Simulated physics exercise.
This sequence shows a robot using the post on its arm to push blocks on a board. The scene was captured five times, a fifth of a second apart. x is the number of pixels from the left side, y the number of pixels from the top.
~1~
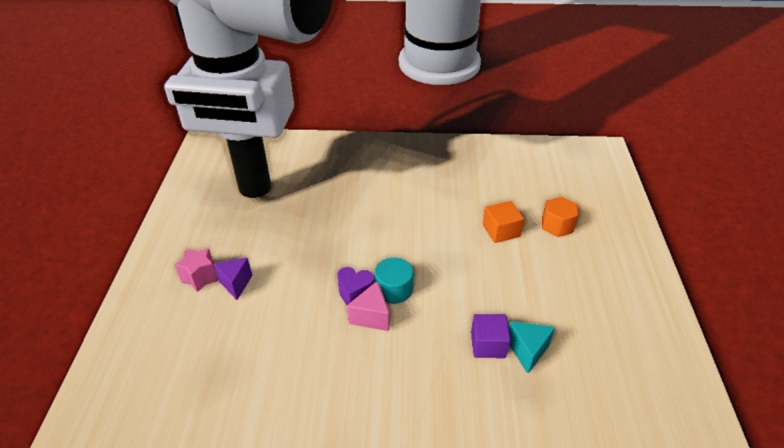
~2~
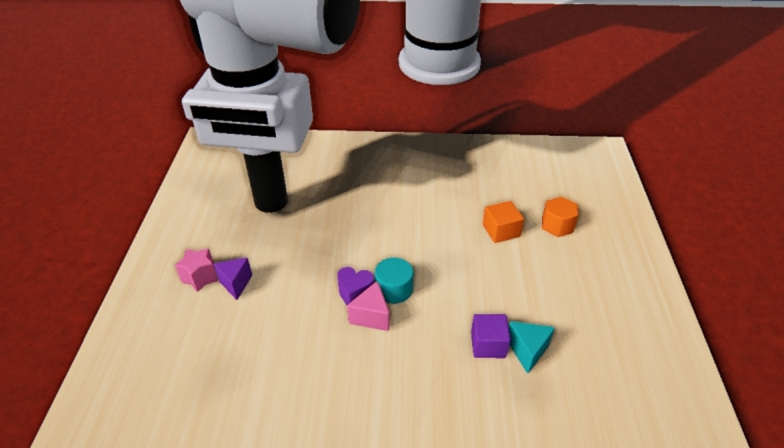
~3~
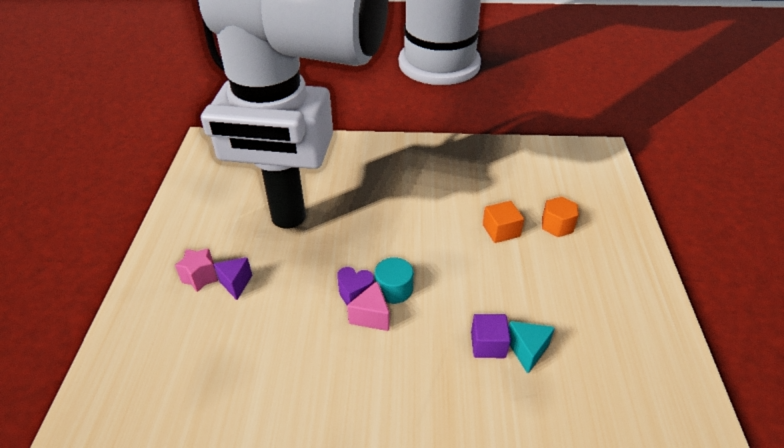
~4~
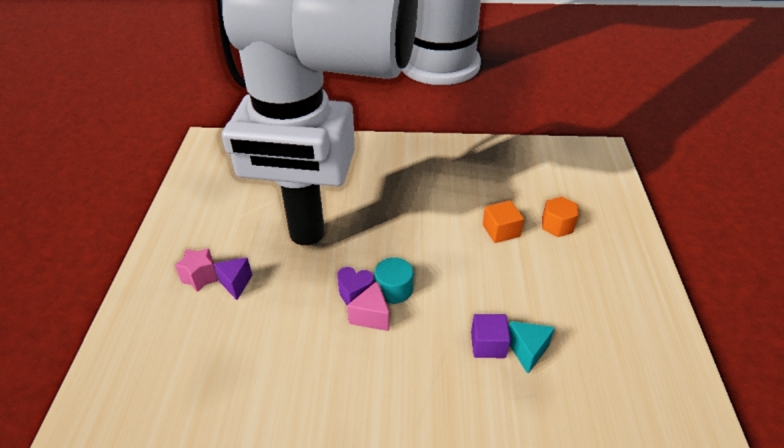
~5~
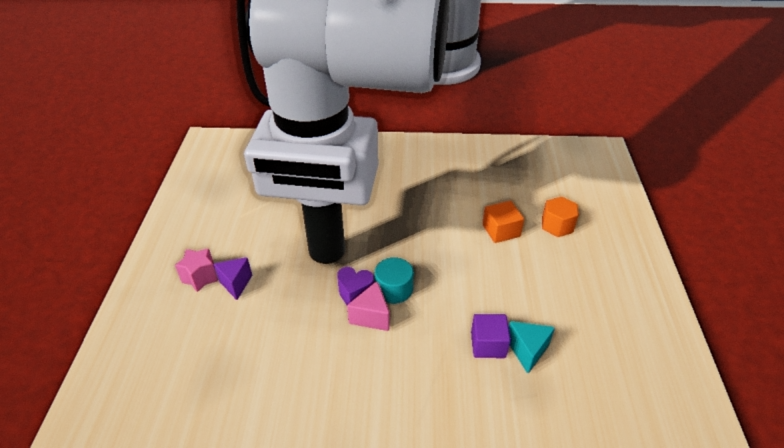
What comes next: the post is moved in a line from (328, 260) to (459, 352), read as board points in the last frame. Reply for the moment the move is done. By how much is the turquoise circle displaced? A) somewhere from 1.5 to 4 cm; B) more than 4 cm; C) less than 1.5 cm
I choose B.
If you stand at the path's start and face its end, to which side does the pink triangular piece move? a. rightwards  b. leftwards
It's a.
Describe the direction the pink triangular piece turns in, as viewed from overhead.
It rotates clockwise.
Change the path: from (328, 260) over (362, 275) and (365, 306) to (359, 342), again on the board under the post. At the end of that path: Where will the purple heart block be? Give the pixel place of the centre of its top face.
Close to (347, 353).
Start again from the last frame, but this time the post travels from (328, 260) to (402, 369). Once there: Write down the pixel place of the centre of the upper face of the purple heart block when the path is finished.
Somewhere near (435, 369).
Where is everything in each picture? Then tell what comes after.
The first picture shows tip of the post (255, 188), middles of tops, purple heart block (354, 278), pink triangular piece (371, 299), turquoise circle (394, 271), purple square block (492, 326).
The second picture shows post (271, 202), nothing pushed.
The third picture shows post (289, 217), nothing pushed.
The fourth picture shows post (307, 233), nothing pushed.
The fifth picture shows post (327, 251), purple heart block (354, 278), pink triangular piece (371, 299), turquoise circle (394, 271), purple square block (492, 326).
What follows on the original path. One third of the way, post (369, 279); purple heart block (363, 294); pink triangular piece (378, 313); turquoise circle (407, 275).
Two thirds of the way, post (413, 309); purple heart block (378, 311), turned 35° clockwise; pink triangular piece (381, 335), turned 35° clockwise; turquoise circle (448, 285).
At the end, post (460, 343); purple heart block (378, 311), turned 35° clockwise; pink triangular piece (381, 335), turned 35° clockwise; turquoise circle (453, 286); purple square block (498, 328), turned 15° anticlockwise.
